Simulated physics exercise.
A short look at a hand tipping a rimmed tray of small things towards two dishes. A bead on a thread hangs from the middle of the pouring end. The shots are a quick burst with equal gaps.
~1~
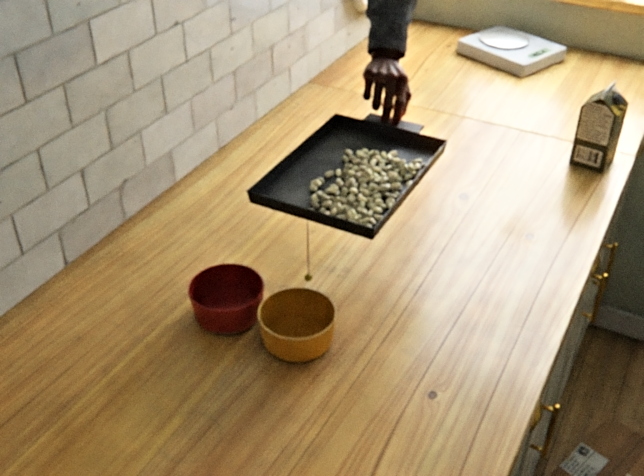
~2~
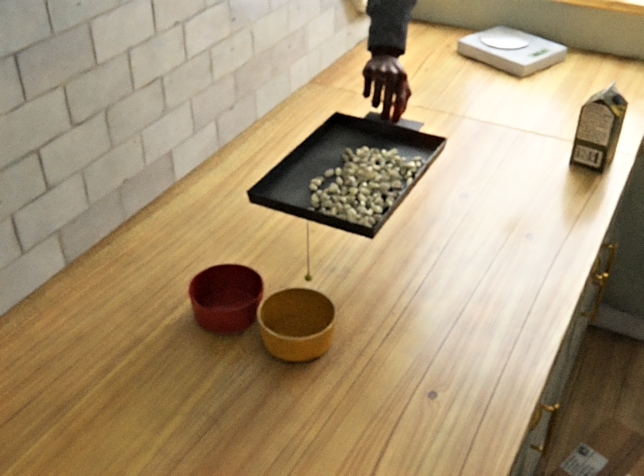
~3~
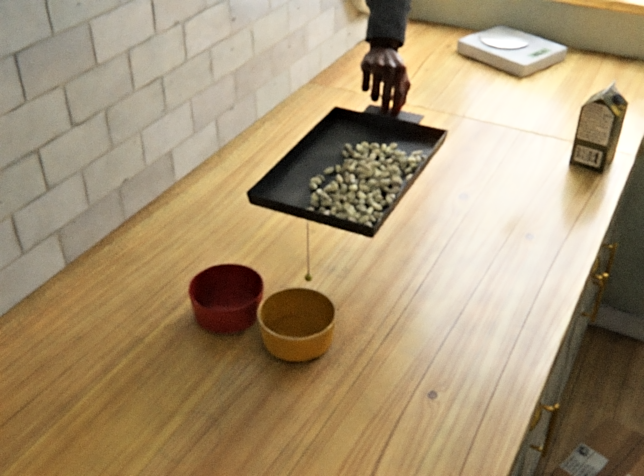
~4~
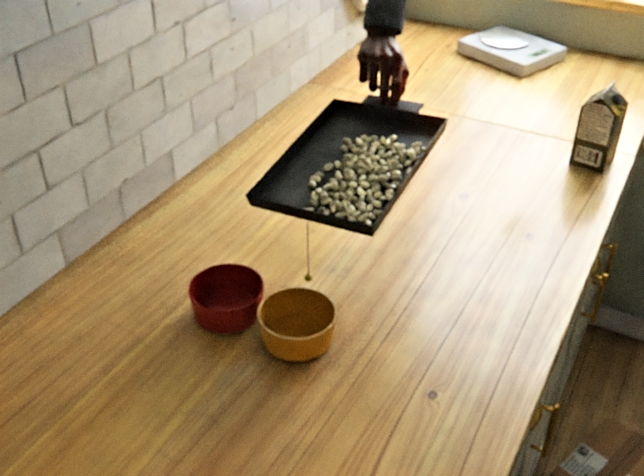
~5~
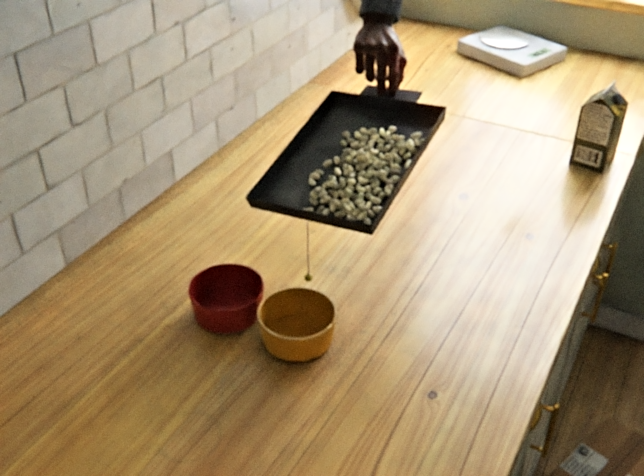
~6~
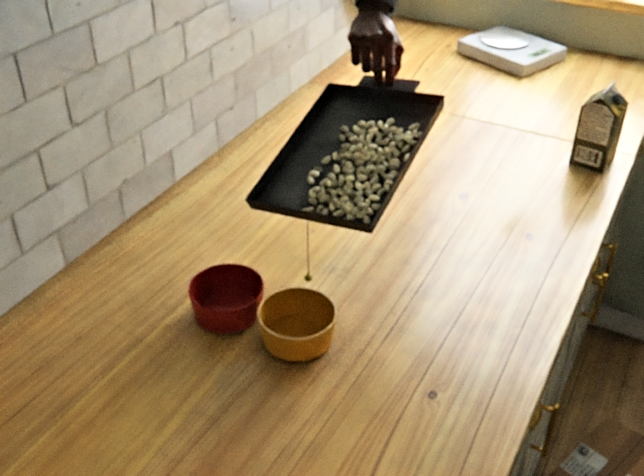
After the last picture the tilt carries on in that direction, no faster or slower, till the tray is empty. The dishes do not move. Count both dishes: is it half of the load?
Together they catch over half.
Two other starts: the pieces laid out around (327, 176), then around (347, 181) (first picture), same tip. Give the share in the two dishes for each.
Roughly 70 per cent, and 80 per cent.
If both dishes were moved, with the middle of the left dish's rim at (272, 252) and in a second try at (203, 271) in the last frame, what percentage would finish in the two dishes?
The first gives 10 %, the second 70 %.
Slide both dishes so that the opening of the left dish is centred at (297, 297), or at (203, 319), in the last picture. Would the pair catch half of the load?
The first try: The smaller part. The second: The smaller part.
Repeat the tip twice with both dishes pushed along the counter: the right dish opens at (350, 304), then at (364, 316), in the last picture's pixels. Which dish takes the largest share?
One: The left-hand dish. Two: The left one.
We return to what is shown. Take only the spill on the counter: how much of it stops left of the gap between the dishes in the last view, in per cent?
Near 50 %.
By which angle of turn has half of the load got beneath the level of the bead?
Around 115° of tilt.
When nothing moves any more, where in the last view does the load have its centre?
Around (252, 315).
Shortly afterwards, tray tipped steeply; all but a few on the tray; only a few in the left dish; only a few in the air.
Next, tray tipped past a quarter turn; all but a few on the tray; a little in the left dish; only a few in the air.
Some moments later, tray tipped past a quarter turn; near a third in the right dish; near a third in the left dish; near a quarter outside both.
In the end, tray tipped past a quarter turn; near a third in the right dish; near a third in the left dish; near a quarter outside both.
